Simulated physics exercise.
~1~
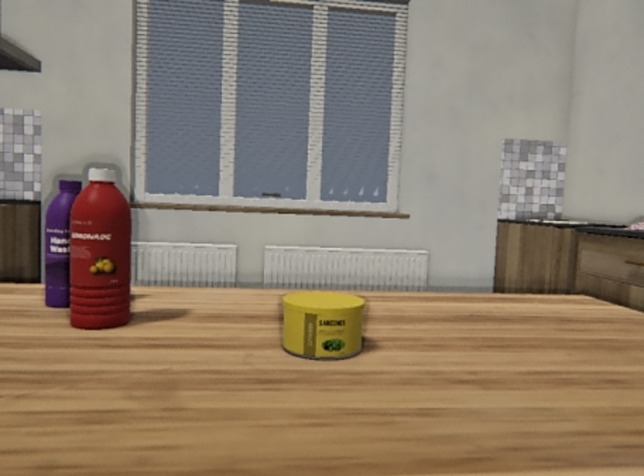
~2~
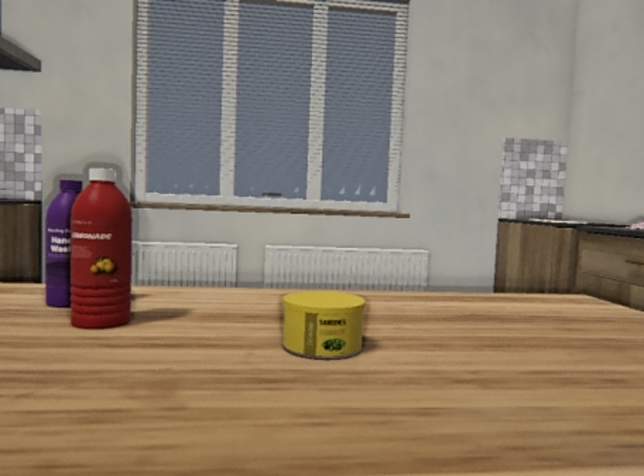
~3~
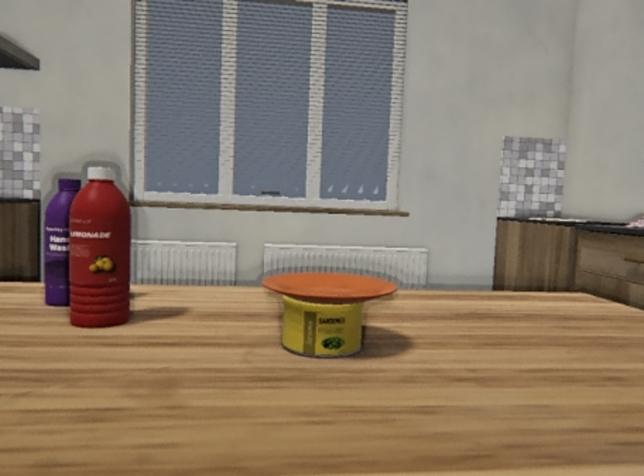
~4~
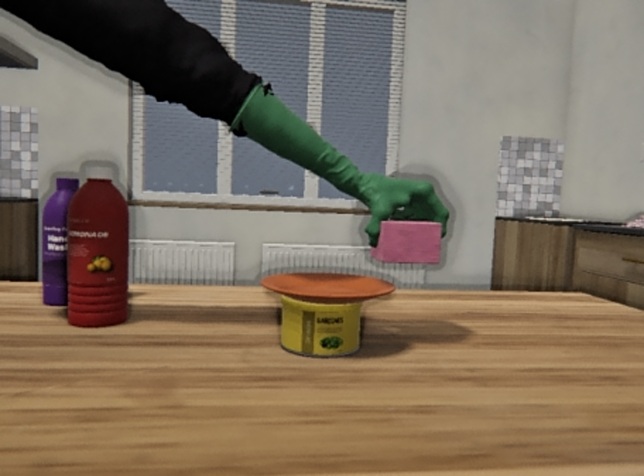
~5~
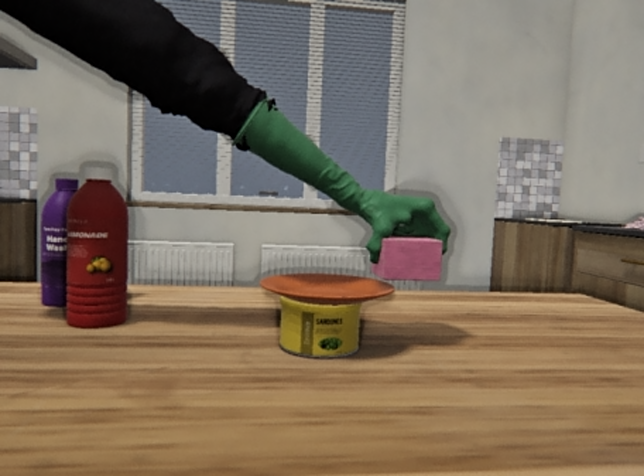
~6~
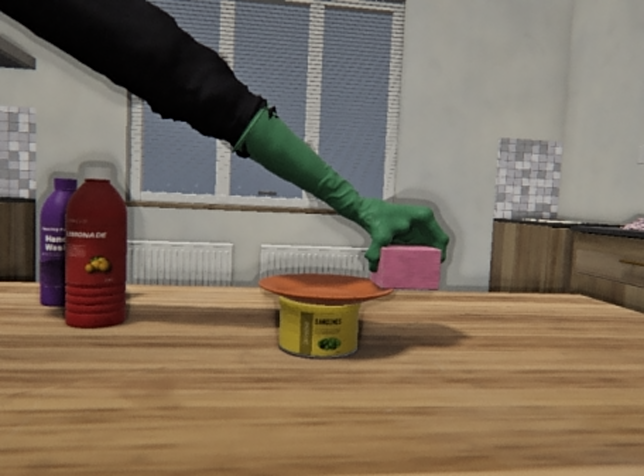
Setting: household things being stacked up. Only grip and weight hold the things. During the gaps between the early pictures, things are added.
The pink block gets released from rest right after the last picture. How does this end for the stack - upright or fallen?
Safe to say it doesn't work.
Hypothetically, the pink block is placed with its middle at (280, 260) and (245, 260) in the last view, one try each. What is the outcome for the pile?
Try one: Stable. Try two: Collapse.
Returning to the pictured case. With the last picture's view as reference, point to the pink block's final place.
About (423, 319).
Then, 0.30 s past the last view, pink block now fallen.
Then, 0.40 s past the last view, things are still on the move.
Finally, fallen, pink block; the other 4 still in place. Final places as the last picture's camera would see them, pink block near (423, 319). The pile comes apart.
